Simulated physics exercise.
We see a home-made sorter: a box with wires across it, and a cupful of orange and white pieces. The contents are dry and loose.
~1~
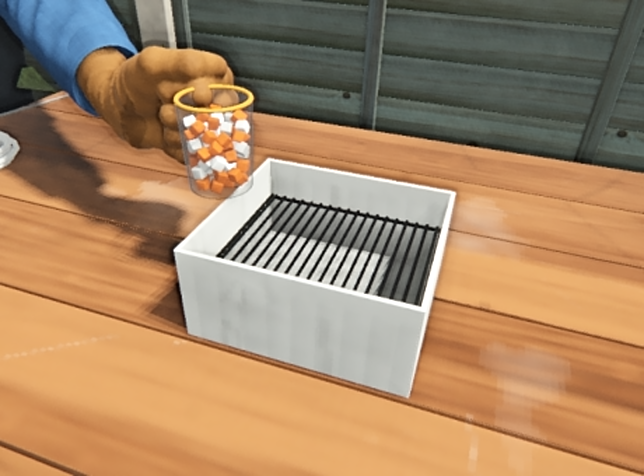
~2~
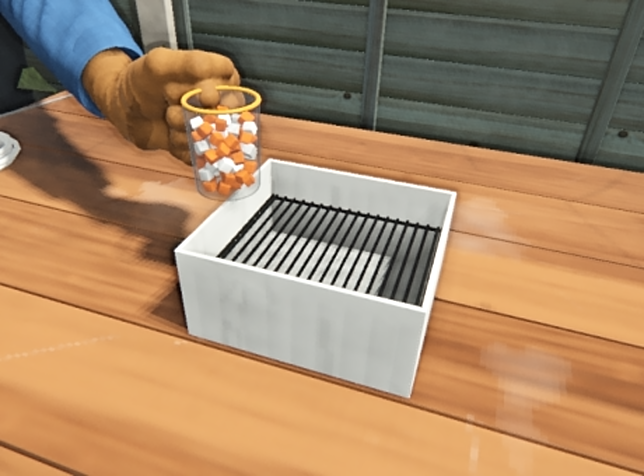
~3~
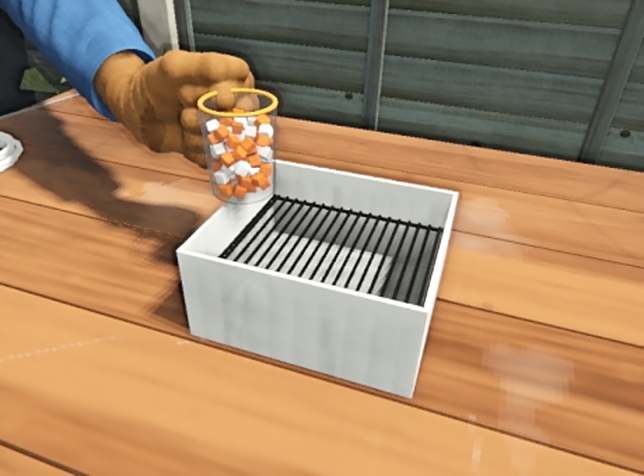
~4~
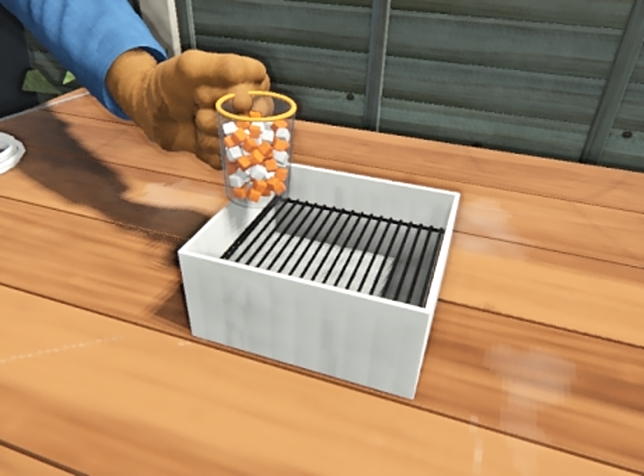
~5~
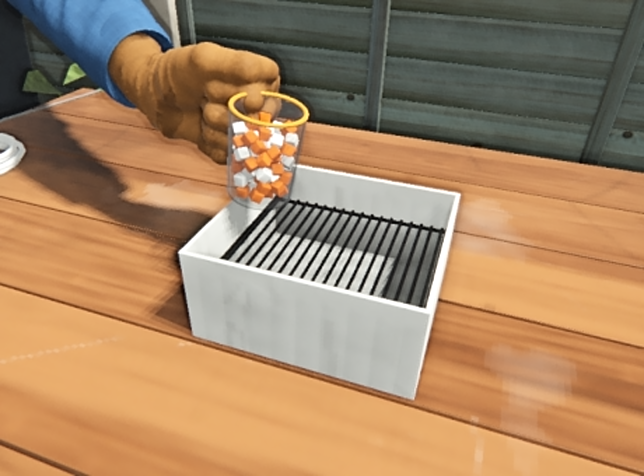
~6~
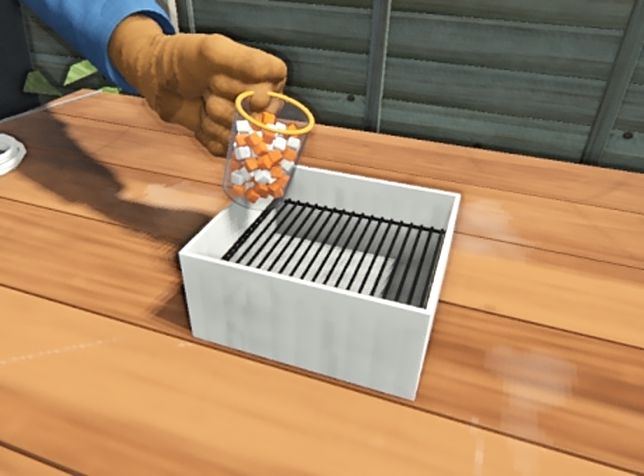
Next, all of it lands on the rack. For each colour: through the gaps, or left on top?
Here the orange bits are held back, and the white bits are held back.
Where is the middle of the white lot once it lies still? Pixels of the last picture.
Around (329, 243).
Then, 0.40 s past the last view, orange ones, all in the cup; white ones, all in the cup.
Then, 0.90 s past the last view, orange ones, all in the cup; white ones, all in the cup.
Then, 1.44 s past the last view, orange ones, most in the cup, about a quarter on or over the wires; white ones, most in the cup, a small part on or over the wires.
Finally, orange ones, all on the wires, none under the rack; white ones, all on the wires, none under the rack.
